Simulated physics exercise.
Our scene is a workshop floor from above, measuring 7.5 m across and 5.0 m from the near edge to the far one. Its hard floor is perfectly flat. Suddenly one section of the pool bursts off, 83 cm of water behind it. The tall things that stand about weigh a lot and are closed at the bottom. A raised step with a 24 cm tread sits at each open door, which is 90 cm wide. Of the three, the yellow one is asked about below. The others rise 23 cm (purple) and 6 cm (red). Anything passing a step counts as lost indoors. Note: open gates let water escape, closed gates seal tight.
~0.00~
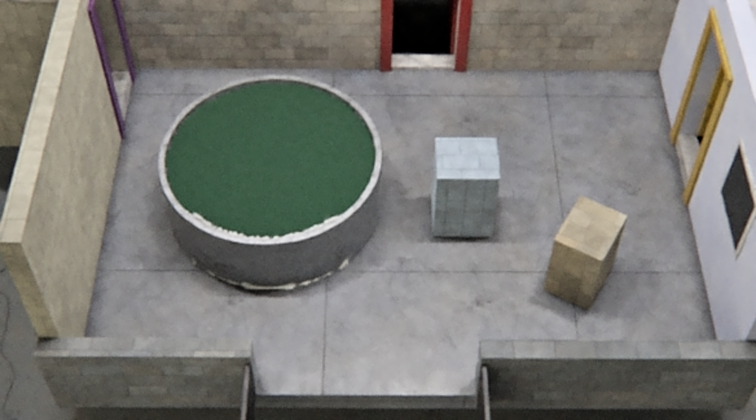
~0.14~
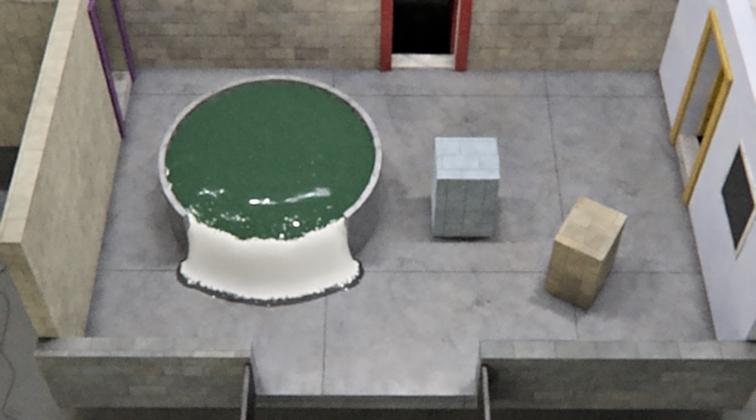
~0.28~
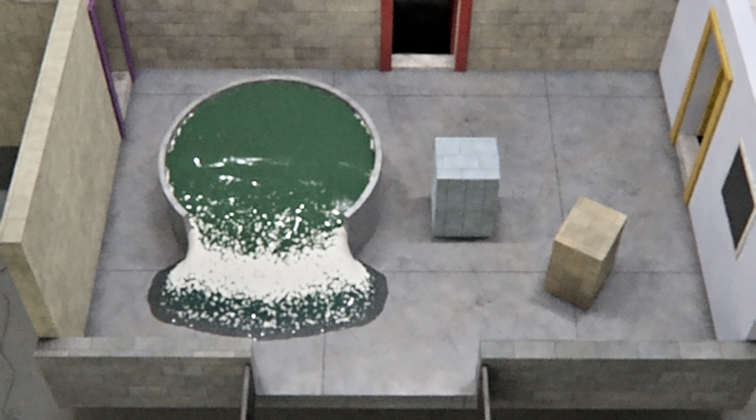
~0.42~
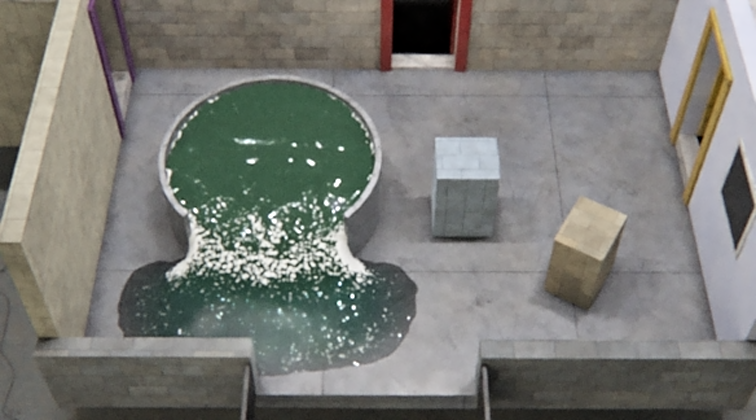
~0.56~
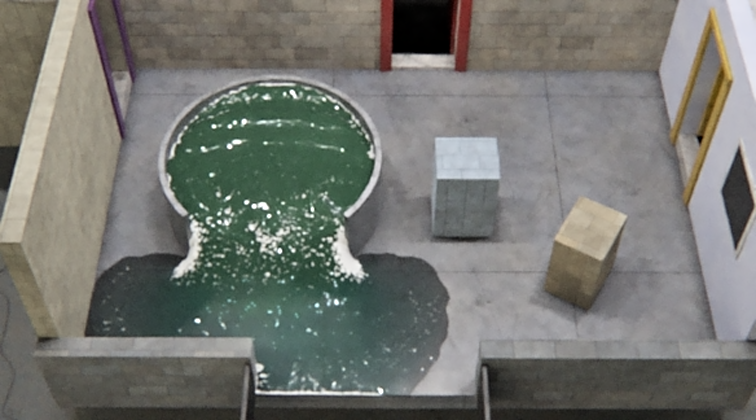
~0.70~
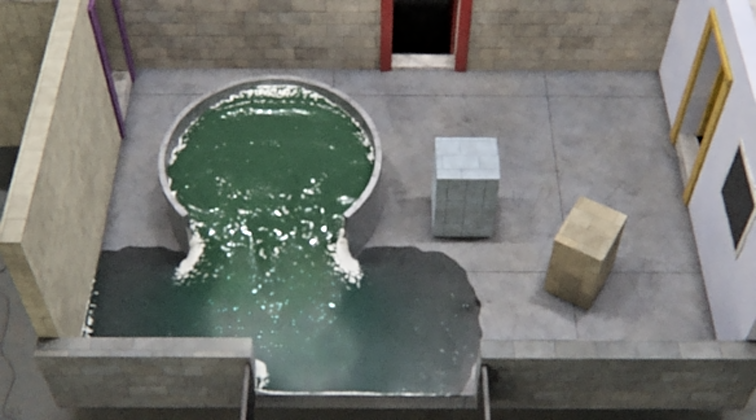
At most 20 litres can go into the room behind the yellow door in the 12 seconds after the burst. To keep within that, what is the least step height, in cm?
Some 7 cm.
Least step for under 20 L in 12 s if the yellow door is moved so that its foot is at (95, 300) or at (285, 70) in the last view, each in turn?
In turn: About 29 cm, about 6.0 cm.
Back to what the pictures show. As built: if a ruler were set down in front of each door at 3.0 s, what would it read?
Purple door 15 cm, red door 0 cm, yellow door 0 cm.
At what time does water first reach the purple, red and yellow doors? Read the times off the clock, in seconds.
Purple: 2.6 s; red: 4.5 s; yellow: 4.5 s.
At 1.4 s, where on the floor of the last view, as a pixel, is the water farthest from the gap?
Near pixel (623, 377).
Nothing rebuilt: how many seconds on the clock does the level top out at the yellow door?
Approximately 7.0 s.
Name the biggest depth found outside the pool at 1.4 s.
Close to 57 centimetres.
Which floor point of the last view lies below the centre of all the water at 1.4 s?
I'd put it close to (261, 247).
After 1.4 s water covers 25 % of the floor, deepest (57 cm) near (78, 375); it has not reached the yellow door.
After 3.0 s water covers 40 % of the floor, deepest (36 cm) near (78, 375); it has not reached the yellow door.
After 12.0 s water covers 95 % of the floor, deepest (10 cm) near (514, 376); 9 cm at the yellow door, 0 litres in over its 22 cm step.
At the yellow door as built, the water arrived by 4.6 s and peaked near 13 cm at 7.0 s.
Run again over the same 12 s with other heights there, 29 litres in over 6.5 cm, 10 litres over 8.5 cm. The limit of 20 litres is kept from about 7 cm up.
